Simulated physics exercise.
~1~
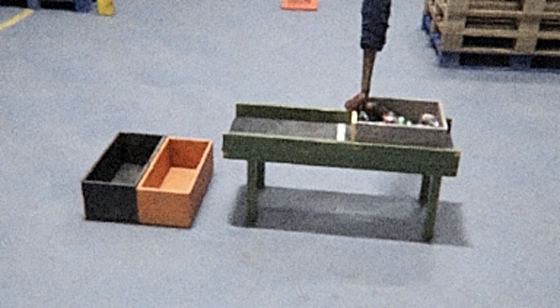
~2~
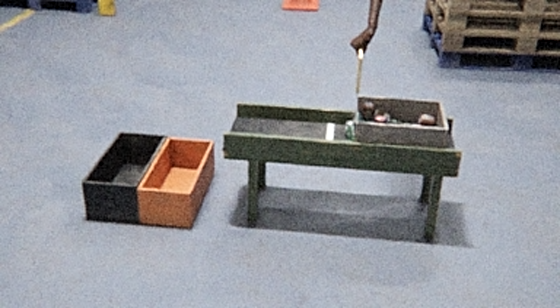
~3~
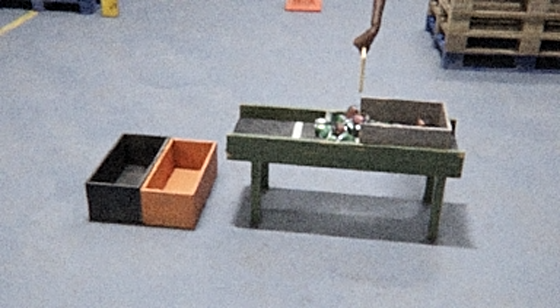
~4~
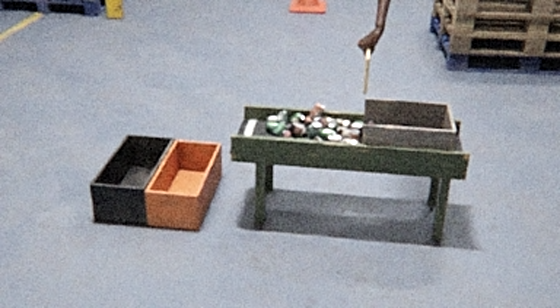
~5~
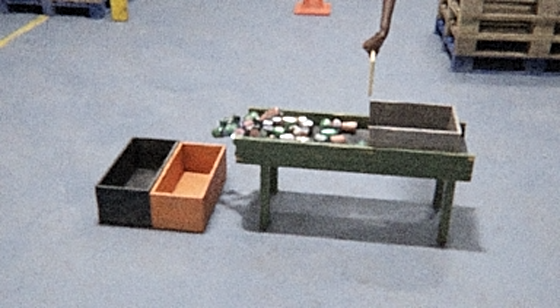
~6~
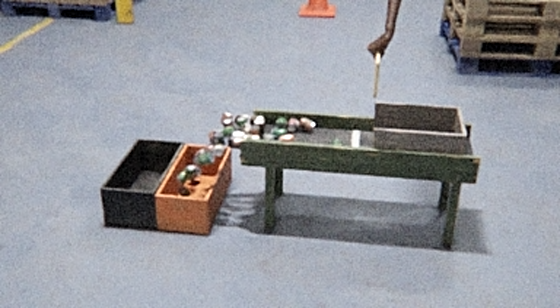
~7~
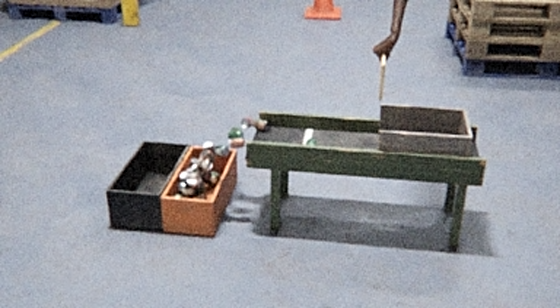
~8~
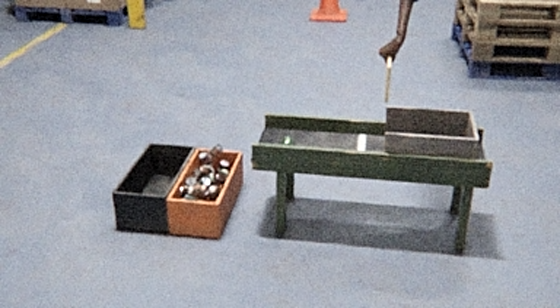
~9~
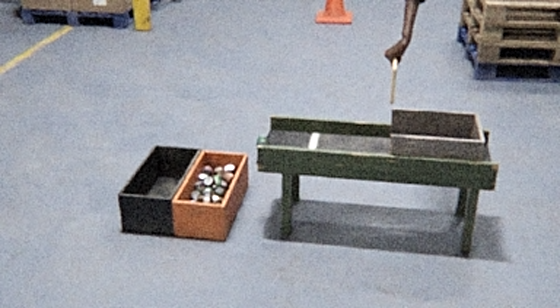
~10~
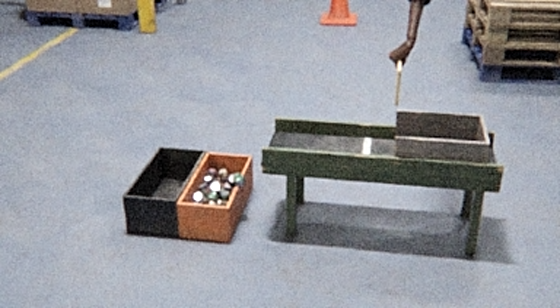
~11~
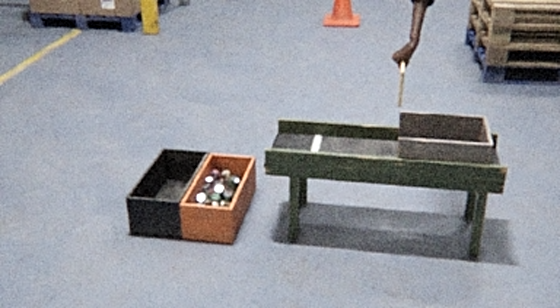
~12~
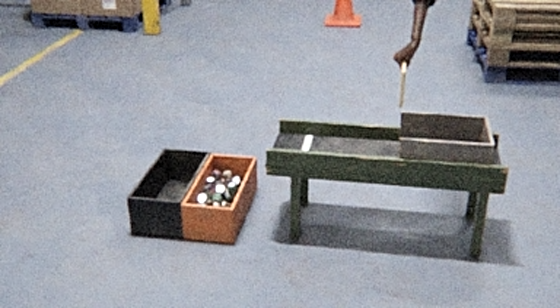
A hand lifted the gate at a grey pen on a green conveyor, and a load of mini cans rode left along the belt and tumbled off the end into the orange tote, leaving the black tote beside it empty.
